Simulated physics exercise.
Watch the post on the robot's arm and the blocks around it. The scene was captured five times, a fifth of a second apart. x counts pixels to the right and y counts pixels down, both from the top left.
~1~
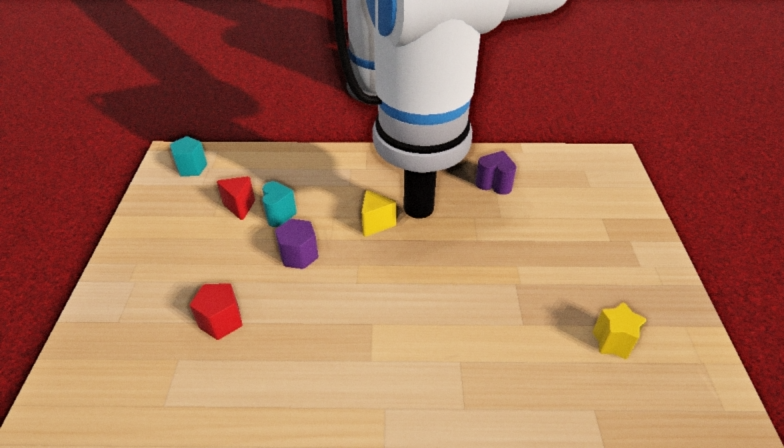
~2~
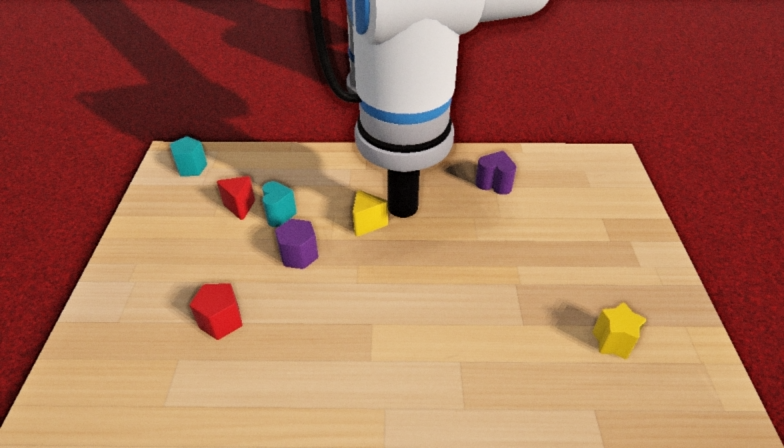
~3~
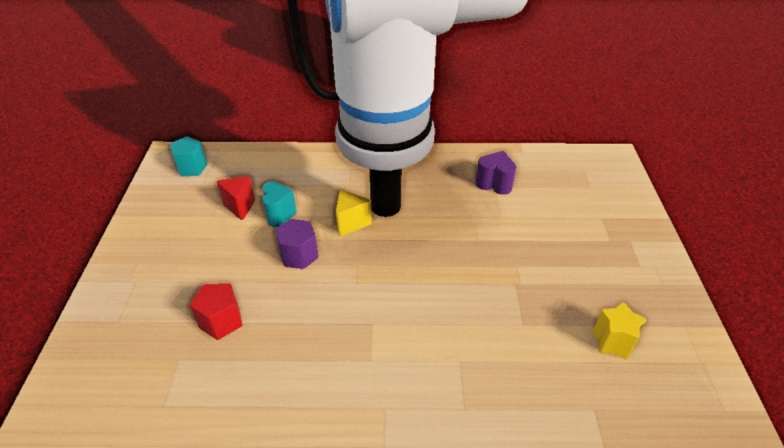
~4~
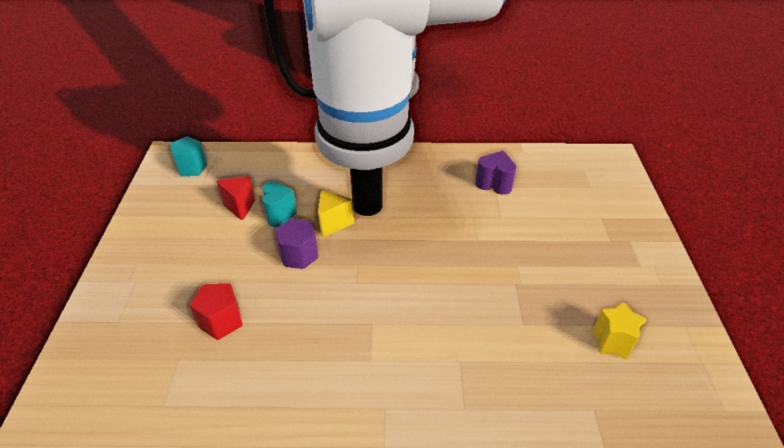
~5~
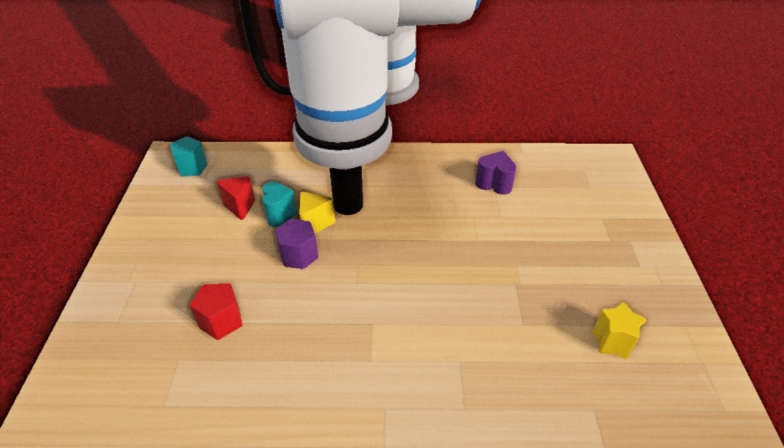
A robot arm's black post moves left across a wooden table, pushing a yellow triangular block ahead of it. The yellow block slides steadily away from the purple heart and toward a cluster of red, turquoise and purple blocks, ending close beside the turquoise and purple ones, while the other blocks stay still.
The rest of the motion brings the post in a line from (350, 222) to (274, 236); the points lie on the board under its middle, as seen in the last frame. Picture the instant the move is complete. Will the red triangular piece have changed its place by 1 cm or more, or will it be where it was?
My prediction: It moves.
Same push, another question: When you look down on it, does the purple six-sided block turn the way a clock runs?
I believe not.
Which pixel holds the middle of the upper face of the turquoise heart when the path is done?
I think it will end close to (248, 183).
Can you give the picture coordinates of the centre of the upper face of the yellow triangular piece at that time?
By then it is at (246, 201).
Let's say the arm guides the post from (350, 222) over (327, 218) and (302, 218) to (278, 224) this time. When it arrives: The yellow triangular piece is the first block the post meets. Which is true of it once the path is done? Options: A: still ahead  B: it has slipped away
Option A.
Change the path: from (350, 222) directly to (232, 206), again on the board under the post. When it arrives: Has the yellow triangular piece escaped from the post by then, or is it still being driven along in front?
When the path is over, you would find the yellow triangular piece off to the side or behind the post.
The first path, step by step. Halfway along, post at (309, 212); turquoise heart at (259, 188); yellow triangular piece at (274, 201), turned 30° clockwise.
At the end, post at (270, 219); red triangular piece at (225, 180); turquoise heart at (248, 183), turned 20° clockwise; purple six-sided block at (290, 234), turned 25° anticlockwise; yellow triangular piece at (246, 201), turned 80° clockwise.
